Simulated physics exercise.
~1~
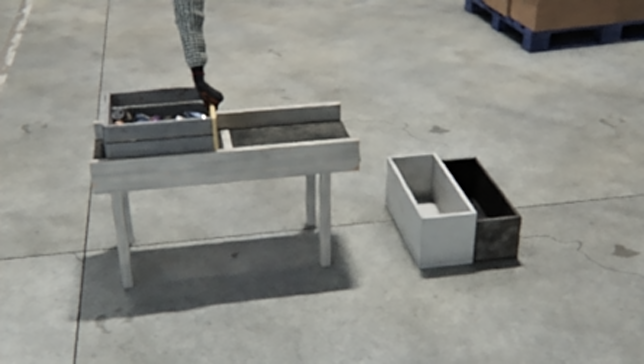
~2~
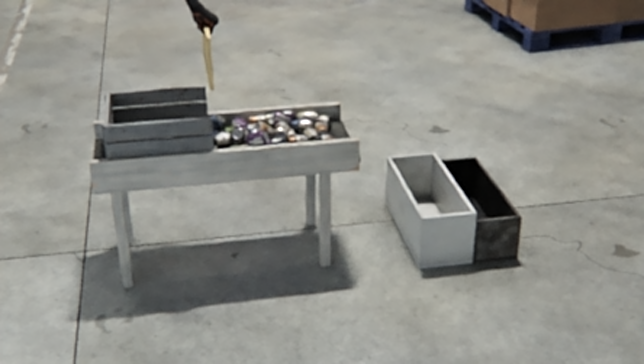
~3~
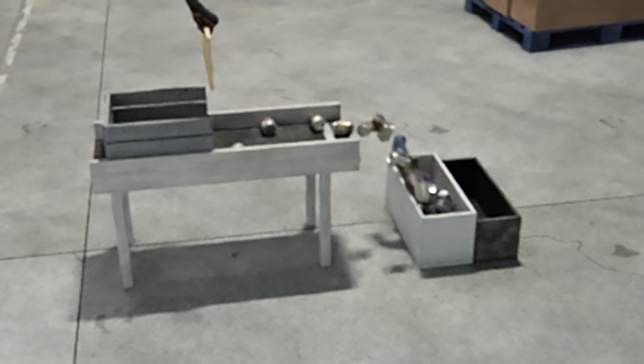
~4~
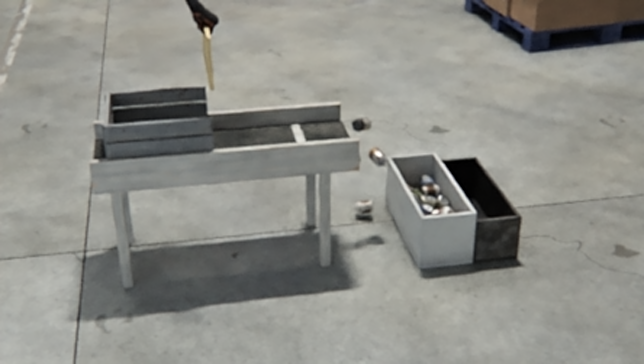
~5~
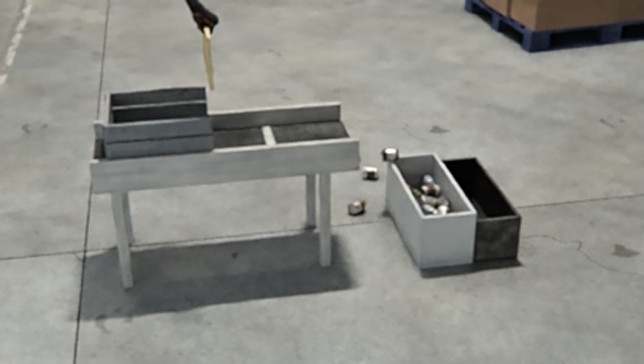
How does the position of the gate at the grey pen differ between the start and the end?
At the start the gate is down at the right end of the grey pen, closing it off. At the end it is held up in the air above the belt by a dark-gloved hand, leaving the pen open.
